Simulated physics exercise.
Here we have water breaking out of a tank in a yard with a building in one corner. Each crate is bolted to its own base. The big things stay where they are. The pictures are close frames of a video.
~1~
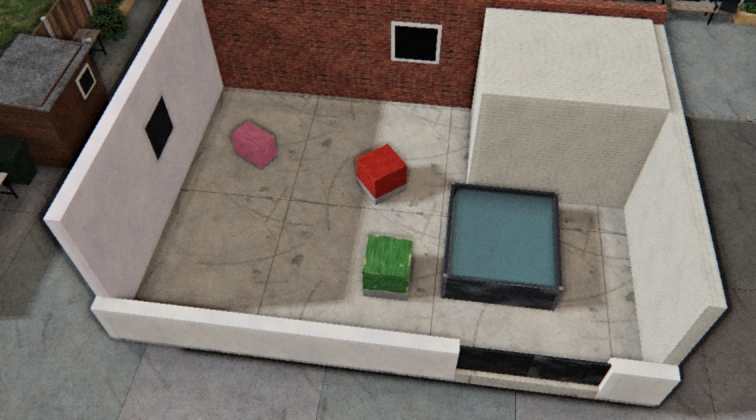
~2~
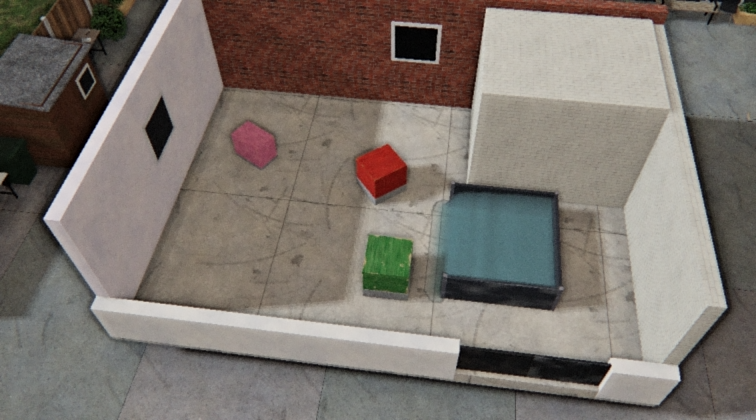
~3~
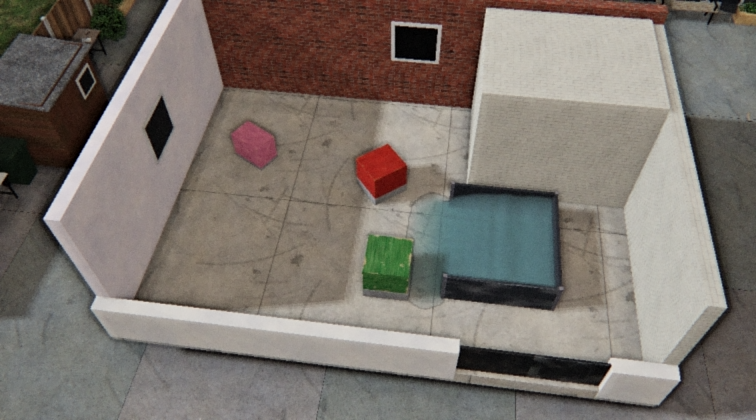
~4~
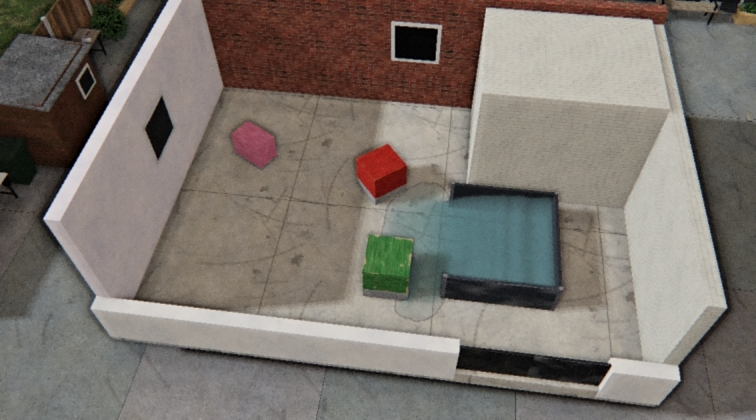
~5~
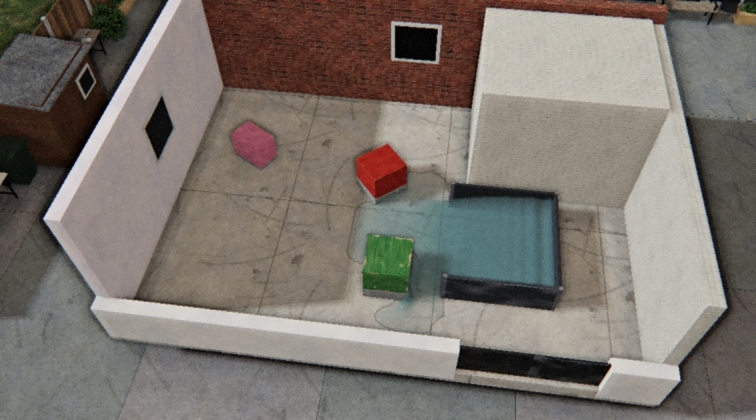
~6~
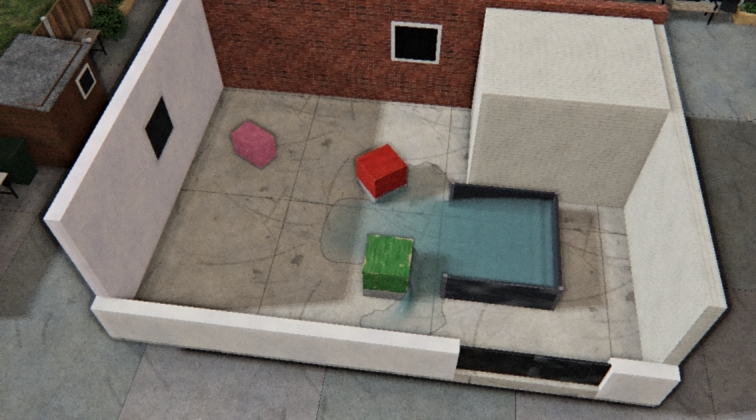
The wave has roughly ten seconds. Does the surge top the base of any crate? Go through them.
In the end: The green crate is wetted; the pink crate is wetted; the red crate is wetted.
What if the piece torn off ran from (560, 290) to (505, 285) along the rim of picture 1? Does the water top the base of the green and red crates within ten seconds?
My reading: Green escapes it; red stays dry.
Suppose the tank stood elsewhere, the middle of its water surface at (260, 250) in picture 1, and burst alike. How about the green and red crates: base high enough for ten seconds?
In short: Green crate keeps dry, red crate stays dry.
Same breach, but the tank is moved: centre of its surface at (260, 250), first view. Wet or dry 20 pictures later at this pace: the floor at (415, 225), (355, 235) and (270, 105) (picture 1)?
One after the other: Dry, no water, flooded.
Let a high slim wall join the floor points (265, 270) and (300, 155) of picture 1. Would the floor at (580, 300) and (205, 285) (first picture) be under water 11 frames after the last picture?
In that order: No water, no water.
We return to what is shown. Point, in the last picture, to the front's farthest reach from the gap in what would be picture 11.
At about (207, 217).
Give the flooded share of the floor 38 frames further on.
About 90 per cent.
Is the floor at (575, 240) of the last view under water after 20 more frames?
Verdict: Dry.
A moment on, water covers 25 % of the floor; the green crate water round its plinth, the pink crate not reached, the red crate water round its plinth.
Next, water covers 55 % of the floor; the green crate water round its plinth, the pink crate water round its plinth, the red crate water round its plinth.
Then, water covers 80 % of the floor; the green crate water round its plinth, the pink crate water round its plinth, the red crate water round its plinth.
Later, water covers 90 % of the floor; the green crate water round its plinth, the pink crate water round its plinth, the red crate water round its plinth.
In the end, water covers 100 % of the floor; the green crate was topped, the pink crate was topped, the red crate was topped.
